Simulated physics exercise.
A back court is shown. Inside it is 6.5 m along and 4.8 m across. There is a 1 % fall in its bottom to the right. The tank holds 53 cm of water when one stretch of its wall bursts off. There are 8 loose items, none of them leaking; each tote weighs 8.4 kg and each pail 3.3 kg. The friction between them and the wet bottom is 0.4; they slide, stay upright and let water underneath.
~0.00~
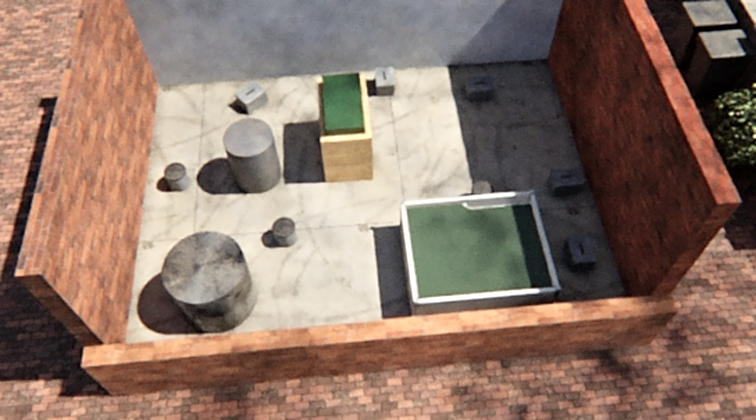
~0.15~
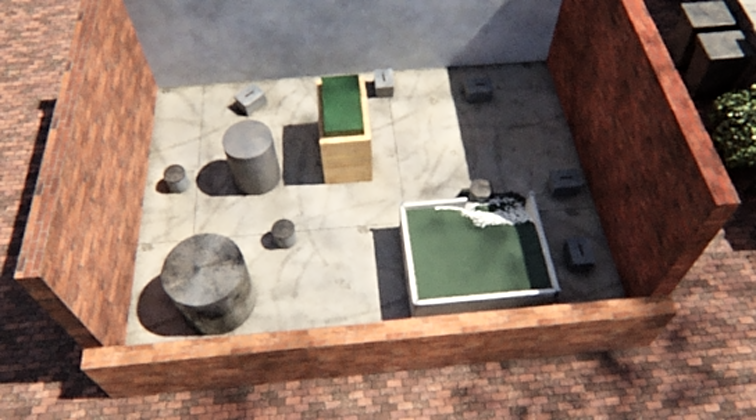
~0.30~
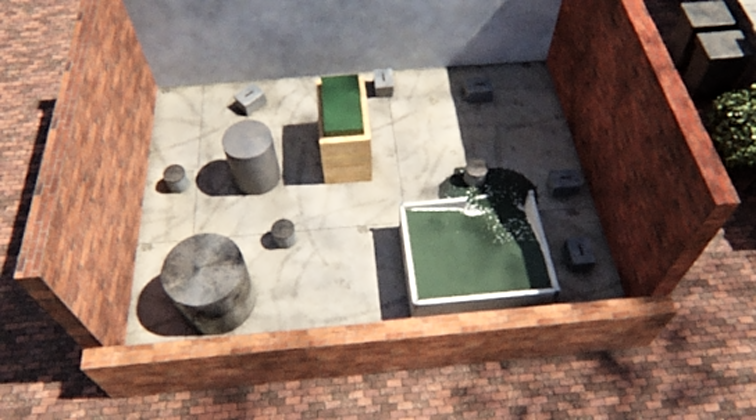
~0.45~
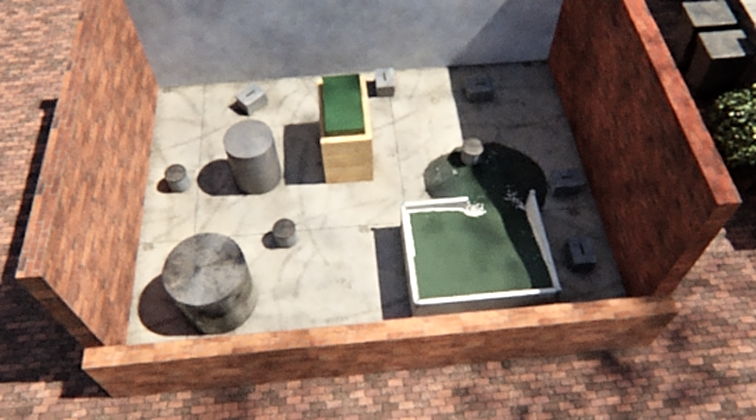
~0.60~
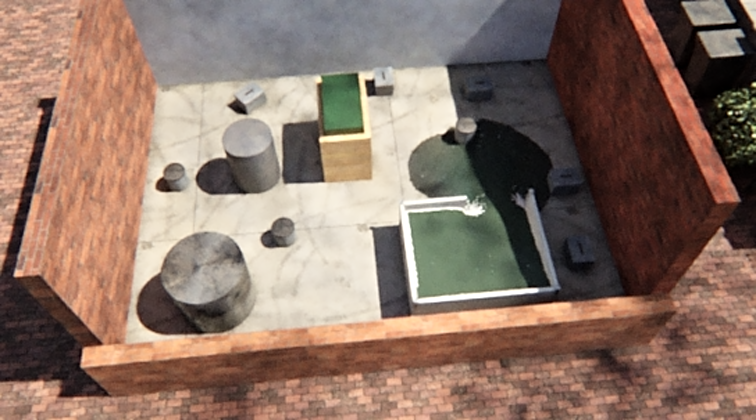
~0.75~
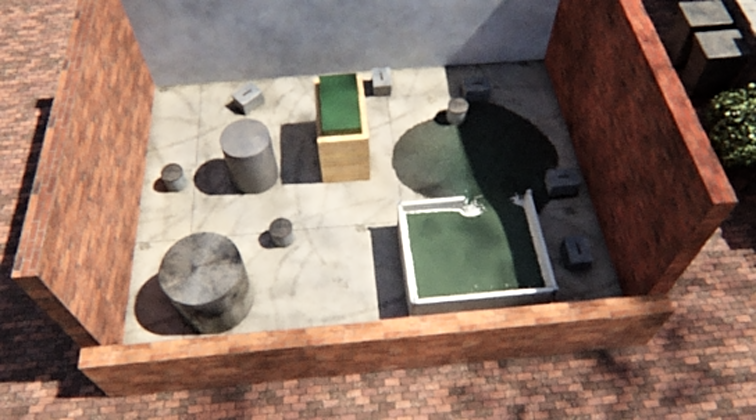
Dark green water burst through the back wall of a white-rimmed tank and spread in a widening pool across the pale courtyard floor, pushing one small pail toward the back while everything else stayed put.
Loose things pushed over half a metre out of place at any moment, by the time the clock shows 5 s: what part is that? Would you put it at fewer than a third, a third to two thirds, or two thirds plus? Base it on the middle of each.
I would say a third to two thirds.
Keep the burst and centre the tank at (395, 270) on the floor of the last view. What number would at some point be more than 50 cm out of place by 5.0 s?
Count: 3.
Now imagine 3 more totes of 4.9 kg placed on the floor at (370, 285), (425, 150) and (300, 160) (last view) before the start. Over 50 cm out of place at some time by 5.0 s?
Result, in sequence: Below the mark / above the mark / below the mark.
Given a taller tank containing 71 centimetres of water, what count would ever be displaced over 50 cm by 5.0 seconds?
The answer would then be 5.
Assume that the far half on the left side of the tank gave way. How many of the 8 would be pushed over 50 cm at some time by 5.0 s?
The answer then is 2.
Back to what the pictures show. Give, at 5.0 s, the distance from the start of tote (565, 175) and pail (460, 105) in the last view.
Distances: 40 cm; 350 cm.
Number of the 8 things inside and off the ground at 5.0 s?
Total: 2.
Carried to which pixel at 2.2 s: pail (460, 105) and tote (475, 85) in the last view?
Estimated pixels: (416, 61) and (476, 55).
After 1.1 s 1 of 8 are over 50 cm from their spots; 0 afloat.
After 2.2 s 2 of 8 are over 50 cm from their spots; 2 afloat.
After 3.5 s 3 of 8 are over 50 cm from their spots; 2 afloat.
After 5.0 s 3 of 8 are over 50 cm from their spots, and 3 have been at some point; 2 afloat.
